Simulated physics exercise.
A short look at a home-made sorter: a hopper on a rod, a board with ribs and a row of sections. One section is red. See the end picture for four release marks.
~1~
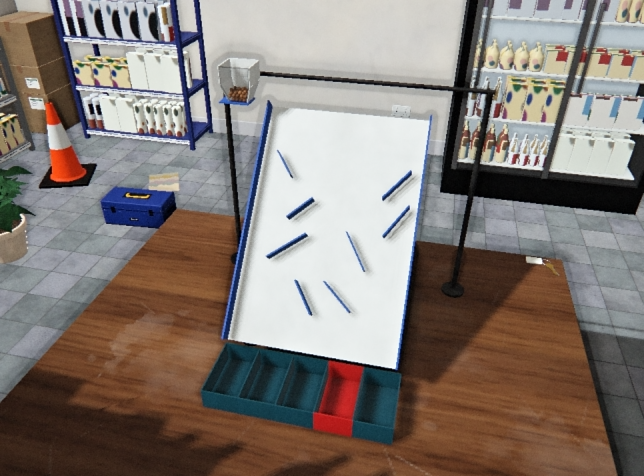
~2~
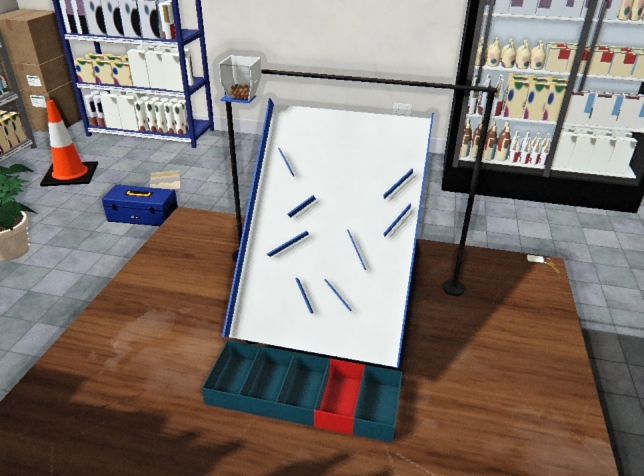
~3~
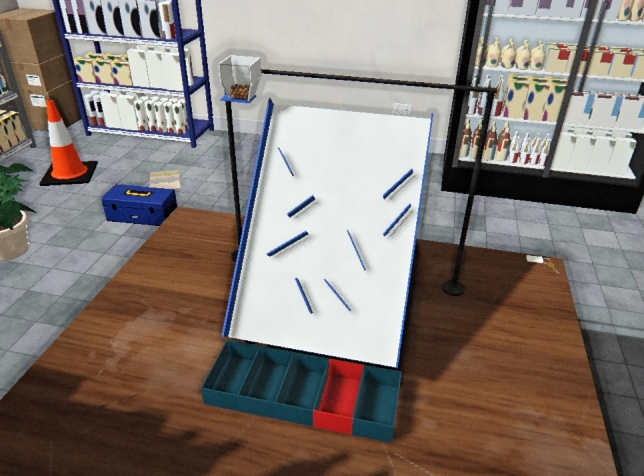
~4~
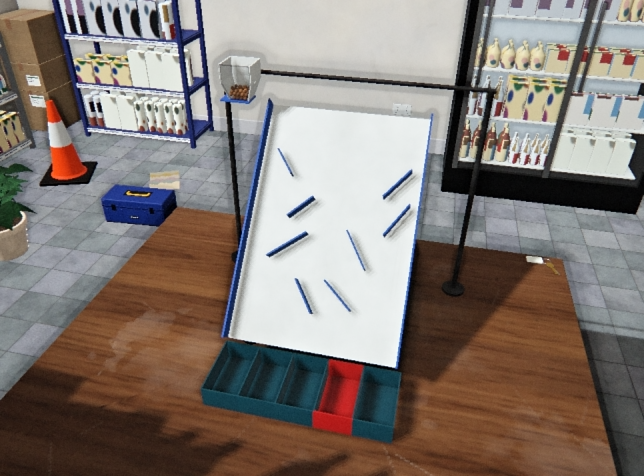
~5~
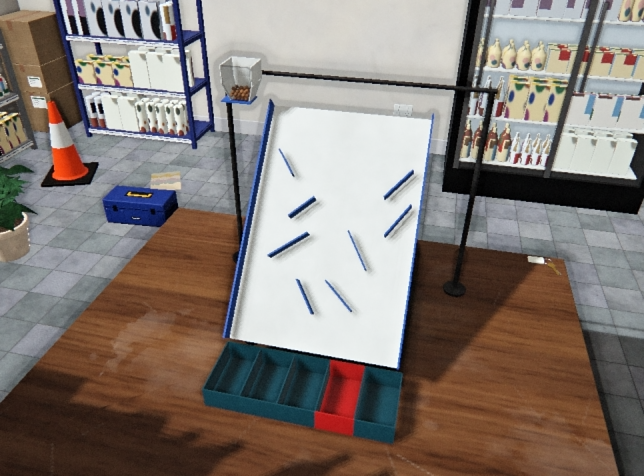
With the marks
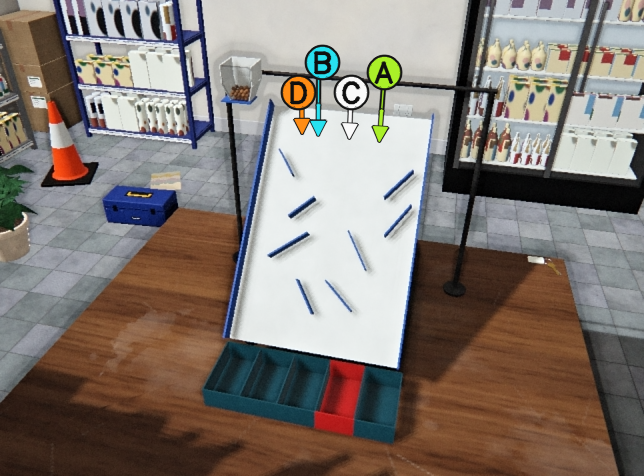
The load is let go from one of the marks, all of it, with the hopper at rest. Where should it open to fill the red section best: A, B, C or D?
Mark C.
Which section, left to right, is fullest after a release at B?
The first from the left.
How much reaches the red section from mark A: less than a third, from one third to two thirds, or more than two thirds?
Mark A gives less than a third.
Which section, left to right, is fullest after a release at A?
The fifth from the left.
On the marked copy, mark A meets the board at (379, 136); mark B meets the board at (318, 130); mark C meets the board at (349, 133); mark D meets the board at (302, 128).
With A, none in the red section, nearly all in other sections, a small part outside the box.
With B, a small part in the red section, nearly all in other sections, a stray few outside the box.
With C, about a third in the red section, about two thirds in other sections.
With D, a small part in the red section, nearly all in other sections, a stray few outside the box.
